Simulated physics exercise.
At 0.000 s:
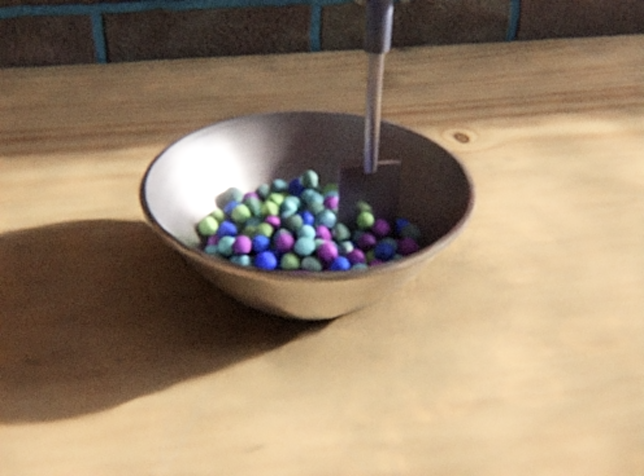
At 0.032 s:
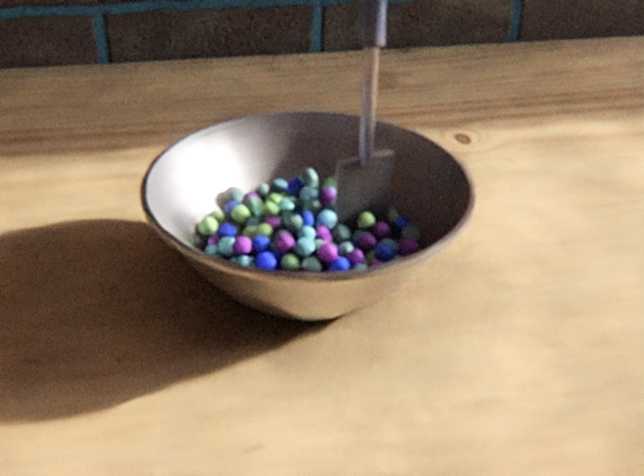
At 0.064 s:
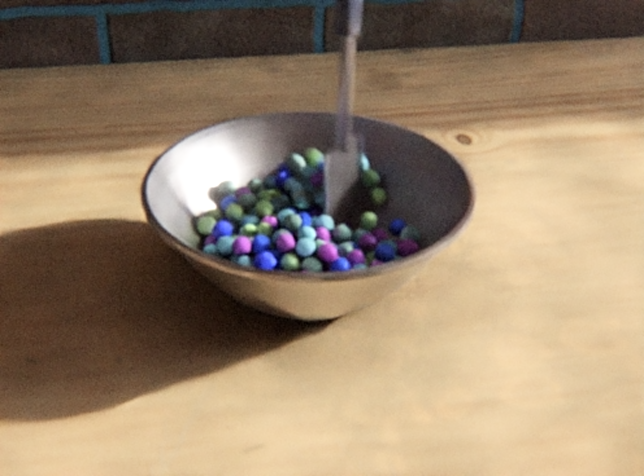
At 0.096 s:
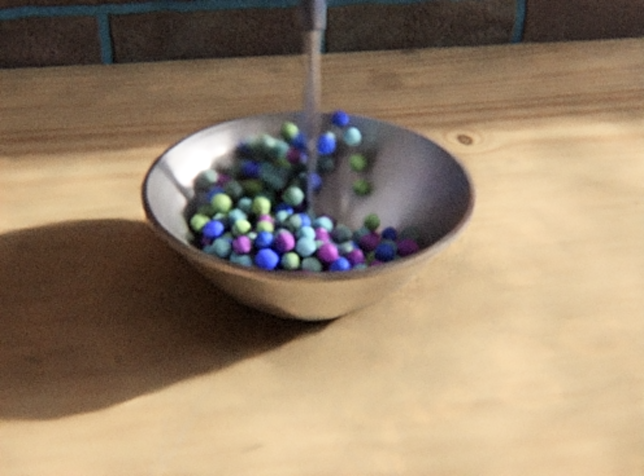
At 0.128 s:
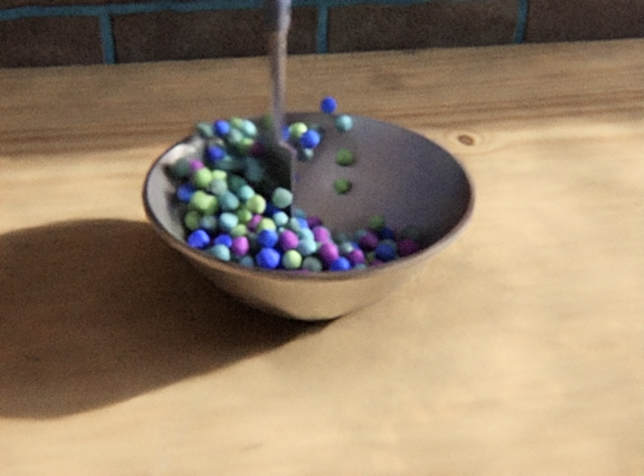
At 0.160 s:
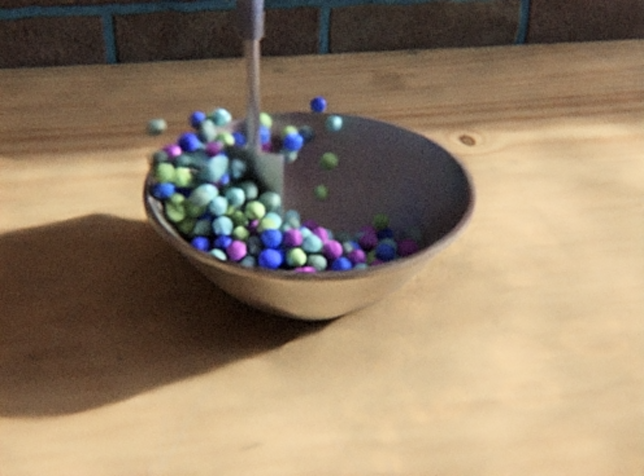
Colourful round sweets heaping up along the left side of a metal bowl as a flat spoon sweeps leftward through them.
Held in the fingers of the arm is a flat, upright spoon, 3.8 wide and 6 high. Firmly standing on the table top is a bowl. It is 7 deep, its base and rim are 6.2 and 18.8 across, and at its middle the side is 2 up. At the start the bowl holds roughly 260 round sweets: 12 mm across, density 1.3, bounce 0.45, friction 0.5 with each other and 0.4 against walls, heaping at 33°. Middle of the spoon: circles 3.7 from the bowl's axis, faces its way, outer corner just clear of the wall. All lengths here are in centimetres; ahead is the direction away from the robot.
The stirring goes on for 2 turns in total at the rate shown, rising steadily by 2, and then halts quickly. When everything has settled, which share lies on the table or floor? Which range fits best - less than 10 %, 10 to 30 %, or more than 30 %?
The range that fits is 10 to 30 %.
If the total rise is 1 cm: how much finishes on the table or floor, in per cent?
It comes to some 20 per cent.
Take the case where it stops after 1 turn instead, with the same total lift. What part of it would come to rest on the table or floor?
Then some 15 per cent.
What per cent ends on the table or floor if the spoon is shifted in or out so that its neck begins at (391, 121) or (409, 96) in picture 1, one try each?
Around 15 per cent on the first try, around 0 per cent on the second.
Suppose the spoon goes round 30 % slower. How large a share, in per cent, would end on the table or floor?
Then roughly 5 %.
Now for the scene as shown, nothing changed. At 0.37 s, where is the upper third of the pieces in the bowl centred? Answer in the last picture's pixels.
Centre of upper third: Approx. (391, 214) px.
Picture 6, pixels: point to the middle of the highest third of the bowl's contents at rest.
It is centred near (282, 234).
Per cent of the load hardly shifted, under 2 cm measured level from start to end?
About 15 percent.
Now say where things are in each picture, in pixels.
Spoon neck at (371, 141), 0° round; upper third of the load around (306, 232), from x 210 to 410, top at y 180; 256 in the bowl, in the first picture.
Spoon neck at (367, 134), 14° round; upper third of the load around (305, 232), from x 210 to 410, top at y 180, in the second picture.
Spoon neck at (344, 121), 46° round; upper third of the load around (301, 216), from x 205 to 410, top at y 145, in the third picture.
Spoon neck at (311, 115), 79° round; upper third of the load around (278, 197), from x 200 to 410, top at y 120, in the fourth picture.
Spoon neck at (278, 117), 113° round; upper third of the load around (241, 188), from x 180 to 410, top at y 105, in the fifth picture.
Spoon neck at (253, 127), 146° round; upper third of the load around (217, 189), from x 155 to 410, top at y 105; 254 in the bowl, 2 in flight or on the tool, in the sixth picture.
By 0.37 s, 7° round, highest piece 11 above the table; 213 in the bowl, 22 on the table or floor, 21 in flight or on the tool.
By 0.58 s, 228° round, highest piece 7 above the table; 205 in the bowl, 49 on the table or floor, 2 in flight or on the tool.
By 0.89 s, 0° round, highest piece 6 above the table; 204 in the bowl, 52 on the table or floor.
By 1.59 s, 0° round, highest piece 6 above the table; 204 in the bowl, 52 on the table or floor.
Final count, 204 in the bowl, 52 on the table or floor. That is 20 % on the table or floor.
